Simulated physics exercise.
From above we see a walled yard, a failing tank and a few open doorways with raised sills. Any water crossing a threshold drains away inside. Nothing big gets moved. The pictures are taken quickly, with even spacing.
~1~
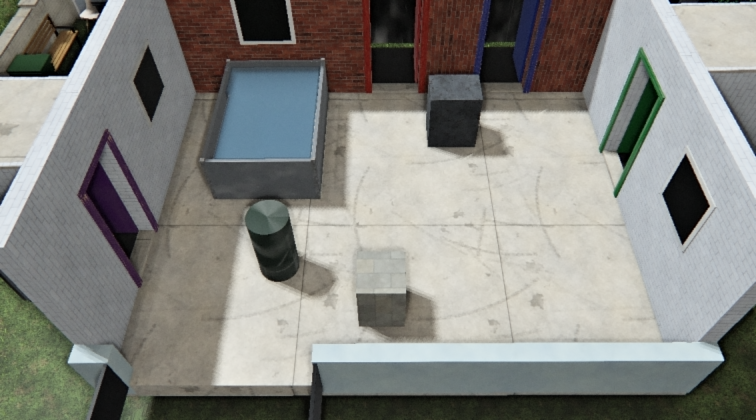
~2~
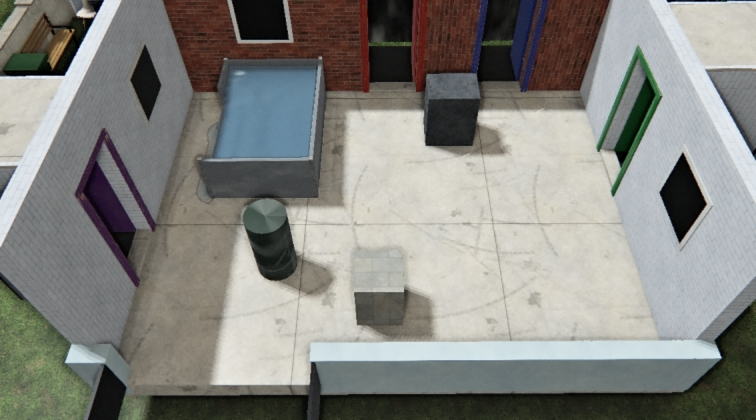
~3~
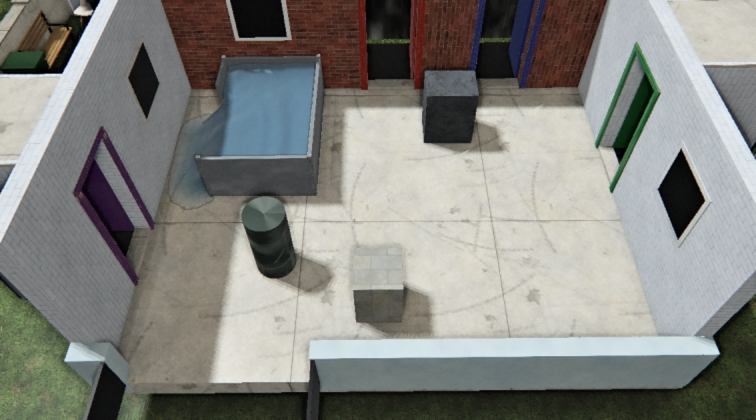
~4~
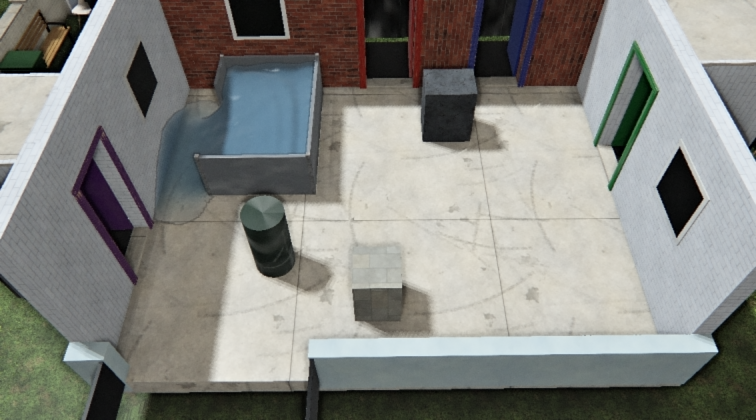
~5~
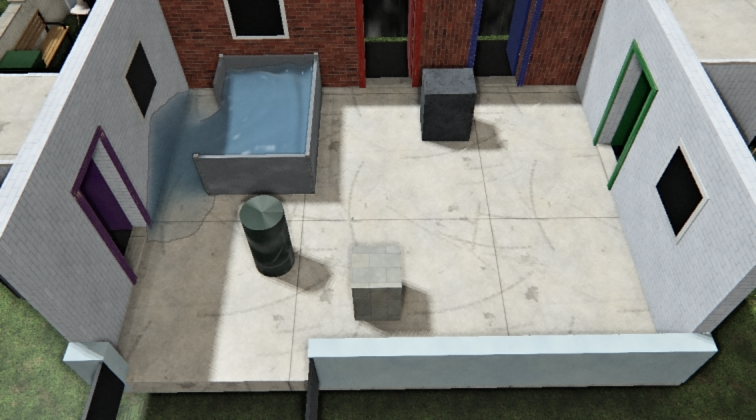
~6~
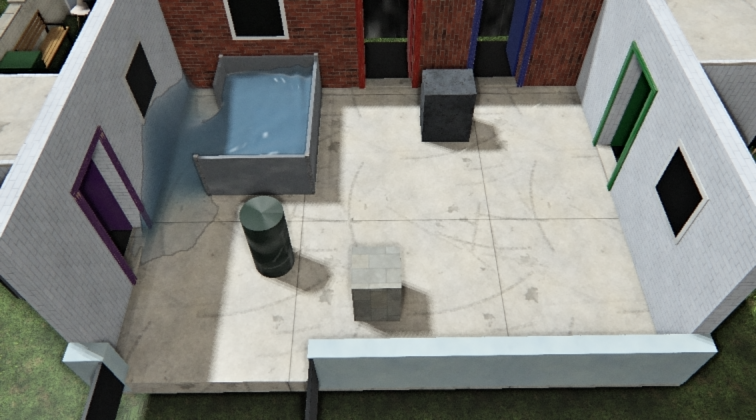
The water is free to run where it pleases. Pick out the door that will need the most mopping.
I would pick the purple door.
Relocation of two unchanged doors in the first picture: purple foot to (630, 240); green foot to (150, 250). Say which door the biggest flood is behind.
Door with the most inflow: The door marked green.
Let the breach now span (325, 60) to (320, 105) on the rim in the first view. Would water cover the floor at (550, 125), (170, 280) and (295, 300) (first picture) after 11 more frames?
Going through them in turn, I'd say sodden, spared and spared.
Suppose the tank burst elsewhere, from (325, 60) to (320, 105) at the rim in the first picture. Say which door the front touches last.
The purple door is last.
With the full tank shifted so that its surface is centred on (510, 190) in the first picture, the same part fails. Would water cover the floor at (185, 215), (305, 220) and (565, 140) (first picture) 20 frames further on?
In the order given: Wetted, wetted and not reached.
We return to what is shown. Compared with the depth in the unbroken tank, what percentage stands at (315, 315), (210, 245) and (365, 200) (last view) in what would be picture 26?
First spot 2 %, second 6 %, third 0 %.
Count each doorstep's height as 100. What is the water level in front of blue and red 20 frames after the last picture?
Around 50 in a hundred for the first and 110 in a hundred for the second.
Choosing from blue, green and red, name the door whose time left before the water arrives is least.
My answer is the red-painted one.
A moment on, water covers 20 % of the floor; red door not reached, purple door a trickle in, blue door not reached, green door not reached.
Next, water covers 30 % of the floor; red door wet at the sill, nothing in, purple door some in, blue door not reached, green door not reached.
Then, water covers 40 % of the floor; red door a trickle in, purple door some in, blue door wet at the sill, nothing in, green door not reached.
Later, water covers 50 % of the floor; red door a trickle in, purple door some in, blue door wet at the sill, nothing in, green door wet at the sill, nothing in.
In the end, water covers 60 % of the floor; red door a trickle in, purple door a lot in, blue door wet at the sill, nothing in, green door wet at the sill, nothing in; the purple door has let in the most.
